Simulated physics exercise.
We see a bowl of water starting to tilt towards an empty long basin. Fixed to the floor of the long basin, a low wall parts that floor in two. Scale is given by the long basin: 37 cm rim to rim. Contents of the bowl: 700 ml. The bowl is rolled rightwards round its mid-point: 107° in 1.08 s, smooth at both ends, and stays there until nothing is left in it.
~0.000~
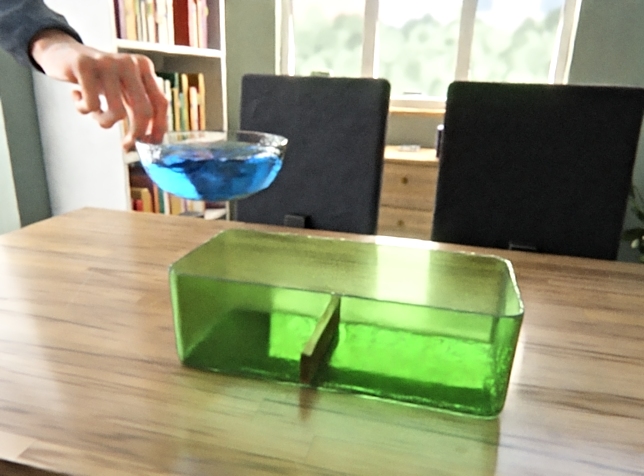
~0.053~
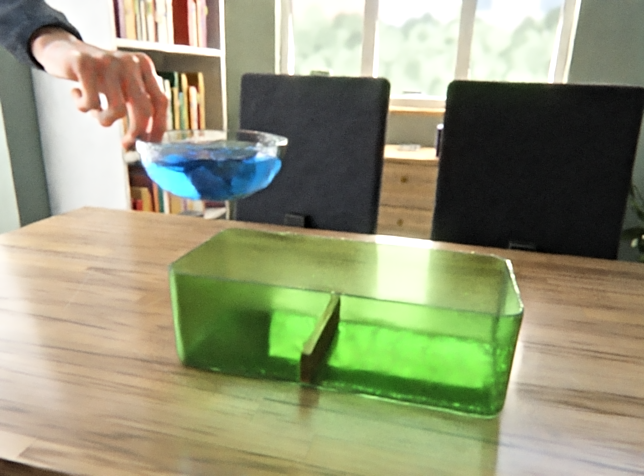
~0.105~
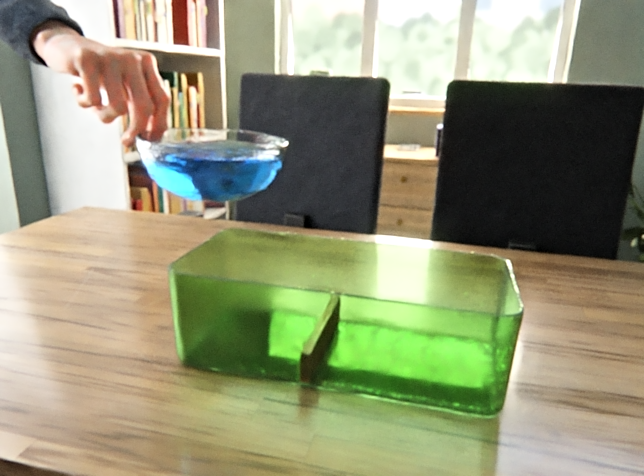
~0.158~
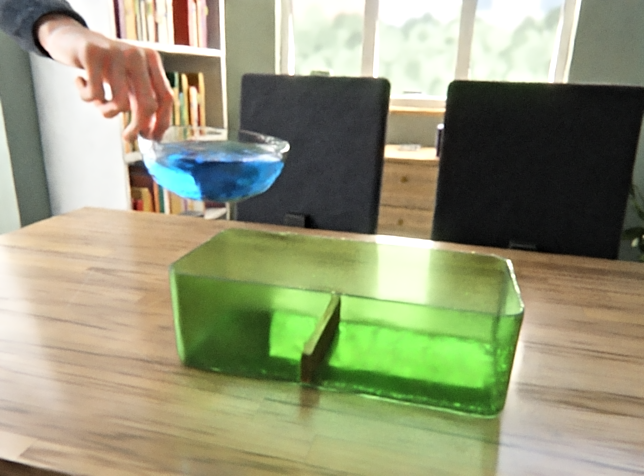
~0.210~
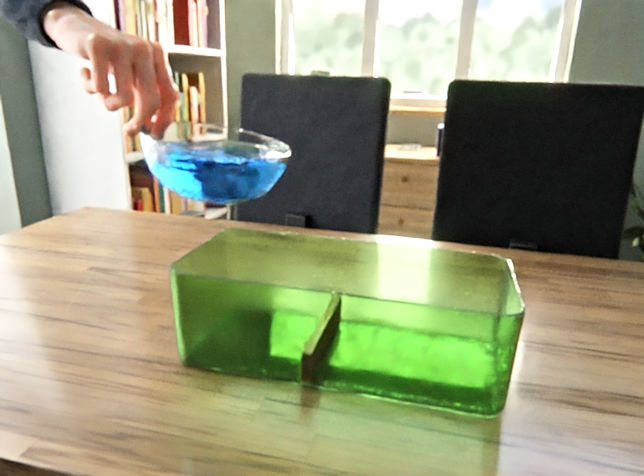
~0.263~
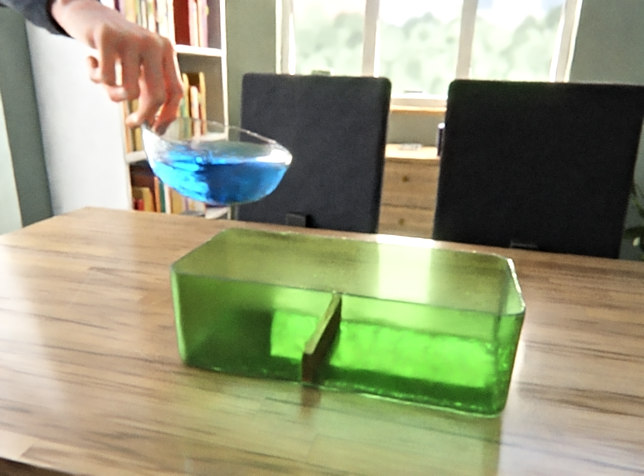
At a wooden table by a window, a hand held a glass bowl of blue liquid above a long green basin with a low divider, then slowly tilted the bowl slightly to the right.
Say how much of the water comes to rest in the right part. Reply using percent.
About 49 per cent comes to rest there.
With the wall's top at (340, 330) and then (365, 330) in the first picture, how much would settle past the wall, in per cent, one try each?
The first gives near 25 per cent and the second near 10 per cent.
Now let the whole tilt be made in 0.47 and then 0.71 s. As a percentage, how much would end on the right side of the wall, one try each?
Respectively about 30 and 40 percent.
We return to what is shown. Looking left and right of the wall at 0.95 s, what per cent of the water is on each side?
I'd say some 50 in a hundred on the left and 48 on the right.
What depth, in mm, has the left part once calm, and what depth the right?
I'd expect close to 14 mm on the left and close to 10 mm on the right.
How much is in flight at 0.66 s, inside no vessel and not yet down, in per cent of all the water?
Near 30 per cent at that moment.
After 0.66 s the tilt is 72° and 26 per cent is still to pour, 15 is left of the wall and 29 right of it.
After 0.95 s the tilt is 103° and 0 per cent is still to pour, 50 is left of the wall and 49 right of it.
After 1.25 s the tilt is 107° and 0 per cent is still to pour, 50 is left of the wall and 49 right of it.
After 1.58 s the tilt is 107° and 0 per cent is still to pour, 50 is left of the wall and 49 right of it.
In the end 50 per cent lies left of the wall, 49 right of it and 1 outside.
